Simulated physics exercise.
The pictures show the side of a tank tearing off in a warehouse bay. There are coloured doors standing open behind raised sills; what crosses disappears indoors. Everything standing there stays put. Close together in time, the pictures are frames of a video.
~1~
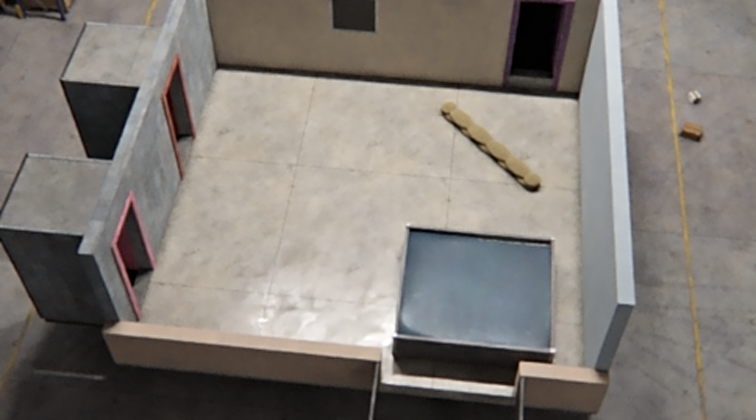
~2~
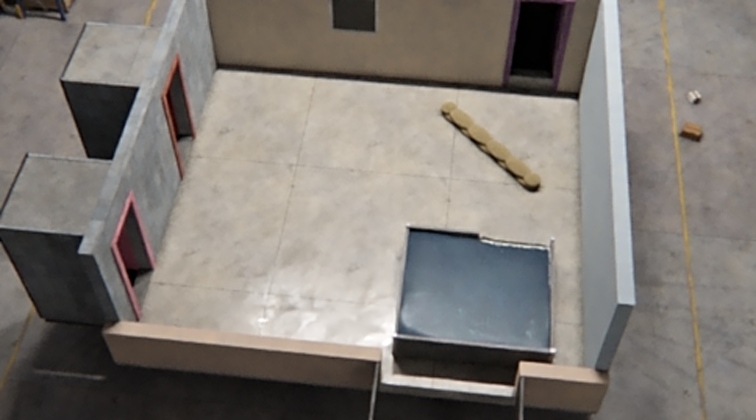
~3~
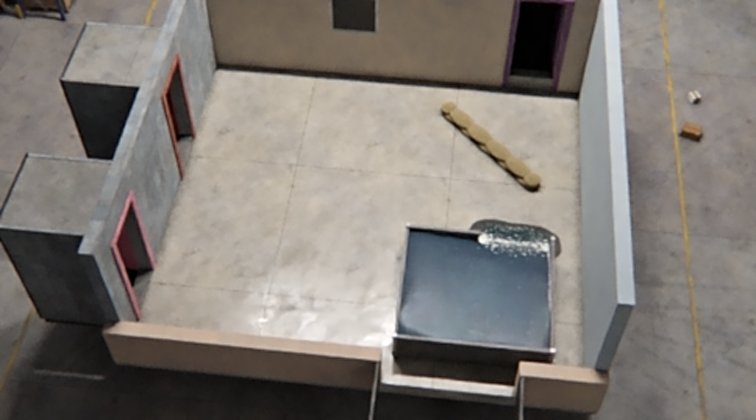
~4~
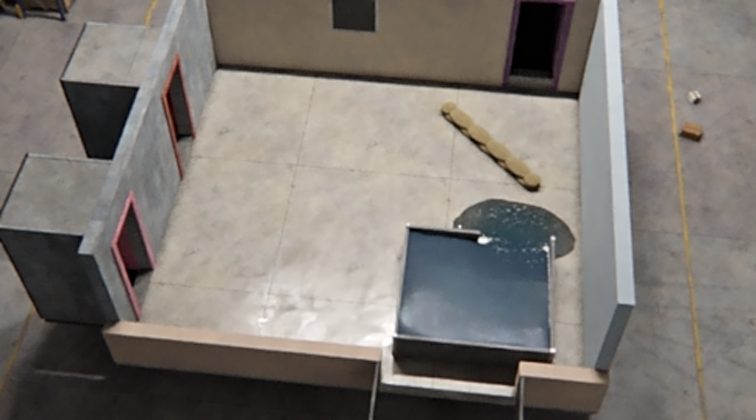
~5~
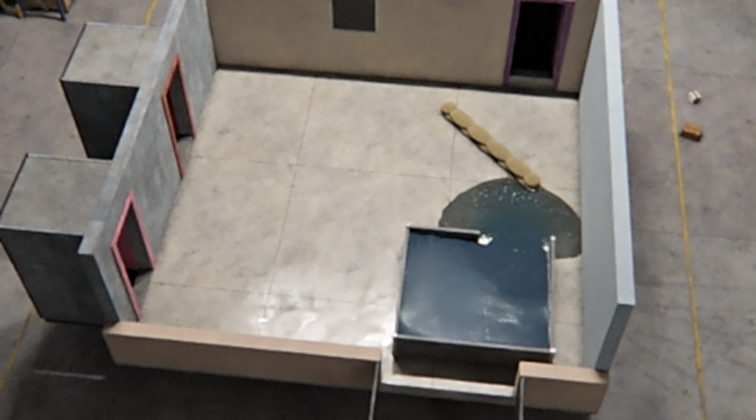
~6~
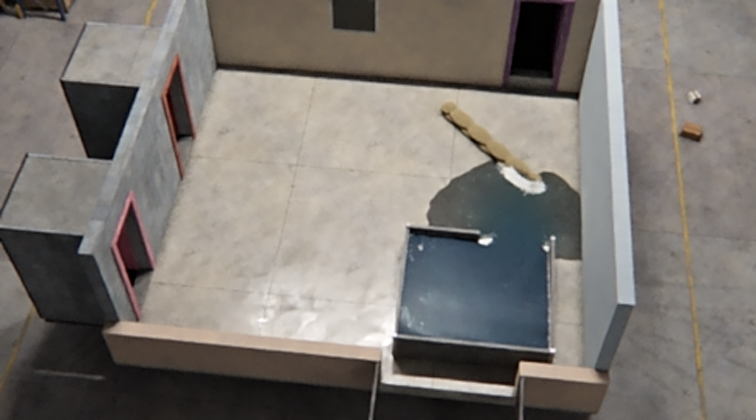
To begin with, dark water sits still in an open tank inside a walled bay with coloured doorways. Part of the tank's far side gives way and water pours through the gap, spreading across the pale floor in a widening dark pool that reaches the right wall and foams against the lumpy tan barrier.
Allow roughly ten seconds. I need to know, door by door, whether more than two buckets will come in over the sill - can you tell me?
In the end the purple door is going to be at or under the line; the pink door is going to be at or under the line; the red door is going to be at or under the line.
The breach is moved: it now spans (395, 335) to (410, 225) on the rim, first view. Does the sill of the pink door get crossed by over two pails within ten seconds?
Result - the pink door clears the line.
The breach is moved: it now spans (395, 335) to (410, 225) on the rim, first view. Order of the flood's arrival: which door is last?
My answer is the purple one.
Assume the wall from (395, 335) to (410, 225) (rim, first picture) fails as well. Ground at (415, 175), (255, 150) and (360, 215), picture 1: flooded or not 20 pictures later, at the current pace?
Point one not reached; point two reached; point three reached.
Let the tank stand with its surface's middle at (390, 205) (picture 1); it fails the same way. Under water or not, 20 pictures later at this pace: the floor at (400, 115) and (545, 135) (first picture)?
Note - point 1 drenched; point 2 drenched.
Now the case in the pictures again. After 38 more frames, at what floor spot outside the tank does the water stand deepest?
Pointing at (217, 96).
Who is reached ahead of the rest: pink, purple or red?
The purple one.
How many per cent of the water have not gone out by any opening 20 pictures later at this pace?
100 percent or thereabouts.
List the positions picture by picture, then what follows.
The first picture shows still water in the open tank at (476, 288).
In the second picture, water pours out on the open tank's far side and has run to a hidden place.
In the third picture, the front is at (552, 238), out from the gap on the open tank's far side.
In the fourth picture, the front is at (494, 202), out from the gap on the open tank's far side.
In the fifth picture, water pours out on the open tank's far side and has run to (495, 183).
In the sixth picture, the front is at (493, 163), out from the gap on the open tank's far side.
A moment on, water covers 15 % of the floor; the purple door not reached, the pink door not reached, the red door not reached.
Next, water covers 25 % of the floor; the purple door wet at the sill, nothing in, the pink door not reached, the red door not reached.
Then, water covers 40 % of the floor; the purple door wet at the sill, nothing in, the pink door not reached, the red door not reached.
Later, water covers 55 % of the floor; the purple door wet at the sill, nothing in, the pink door not reached, the red door wet at the sill, nothing in.
In the end, water covers 85 % of the floor; the purple door wet at the sill, nothing in, the pink door wet at the sill, nothing in, the red door wet at the sill, nothing in.
